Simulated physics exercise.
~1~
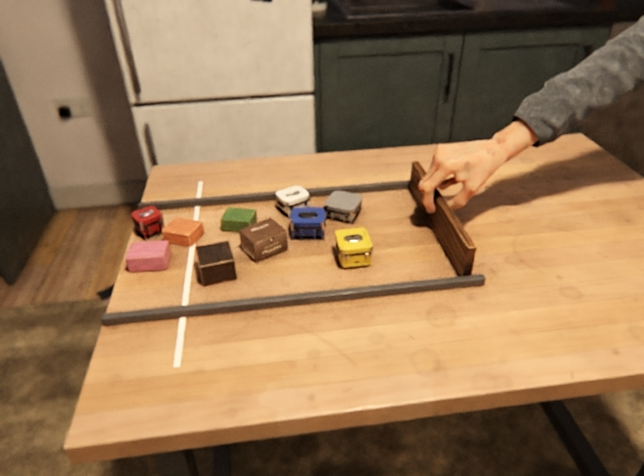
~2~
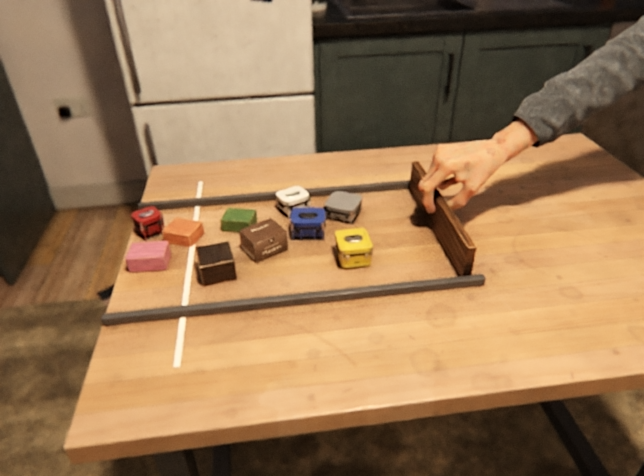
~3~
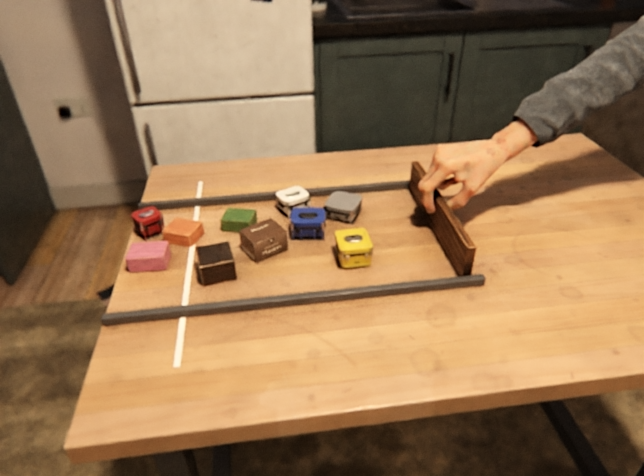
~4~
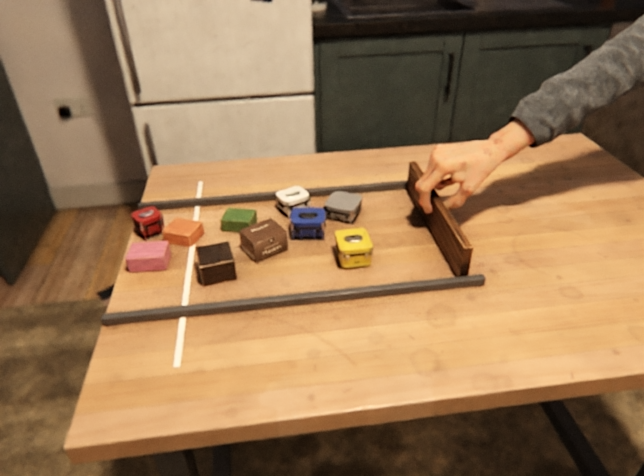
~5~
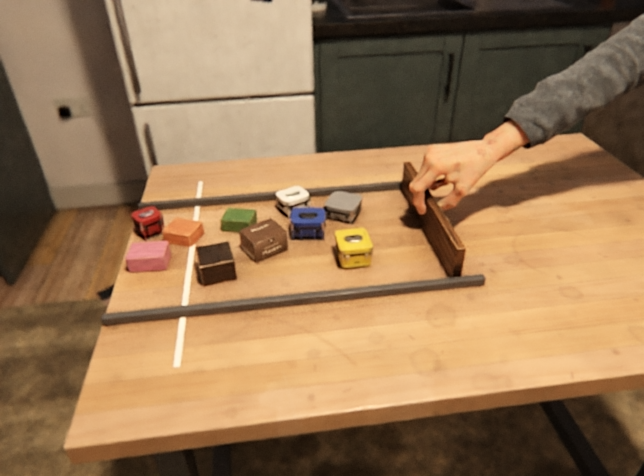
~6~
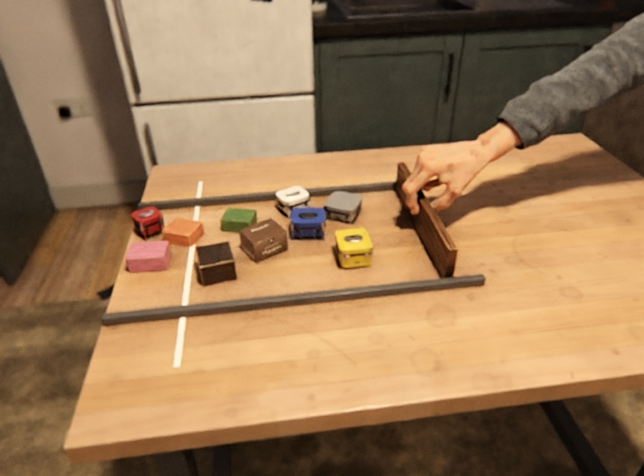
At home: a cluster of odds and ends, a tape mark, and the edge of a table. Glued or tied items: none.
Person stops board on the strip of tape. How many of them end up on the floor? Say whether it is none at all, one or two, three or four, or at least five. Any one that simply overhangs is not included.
Most likely the sweep will knock off three or four.
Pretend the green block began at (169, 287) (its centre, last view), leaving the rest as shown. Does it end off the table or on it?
Green block: Gone.
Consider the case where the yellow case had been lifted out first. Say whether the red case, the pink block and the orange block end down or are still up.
So: The red case goes down, the pink block does not drop, the orange block goes down.
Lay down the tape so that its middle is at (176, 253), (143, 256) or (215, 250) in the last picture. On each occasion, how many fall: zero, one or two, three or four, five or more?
In turn: Three to four, 5 or more, either one or two.
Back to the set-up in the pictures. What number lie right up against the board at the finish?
Count: 4.
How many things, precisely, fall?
I count 3 in all.
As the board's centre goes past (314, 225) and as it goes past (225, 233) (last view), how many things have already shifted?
5 and 10.
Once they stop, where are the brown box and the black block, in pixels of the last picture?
Brown box: (136, 262); black block: (162, 291).
Soon after, none off yet; red case at rest near (148, 223); pink block at rest near (149, 256); orange block at rest near (184, 232).
By the end, the number that fall off is three or four; fallen, orange block, pink block and red case.
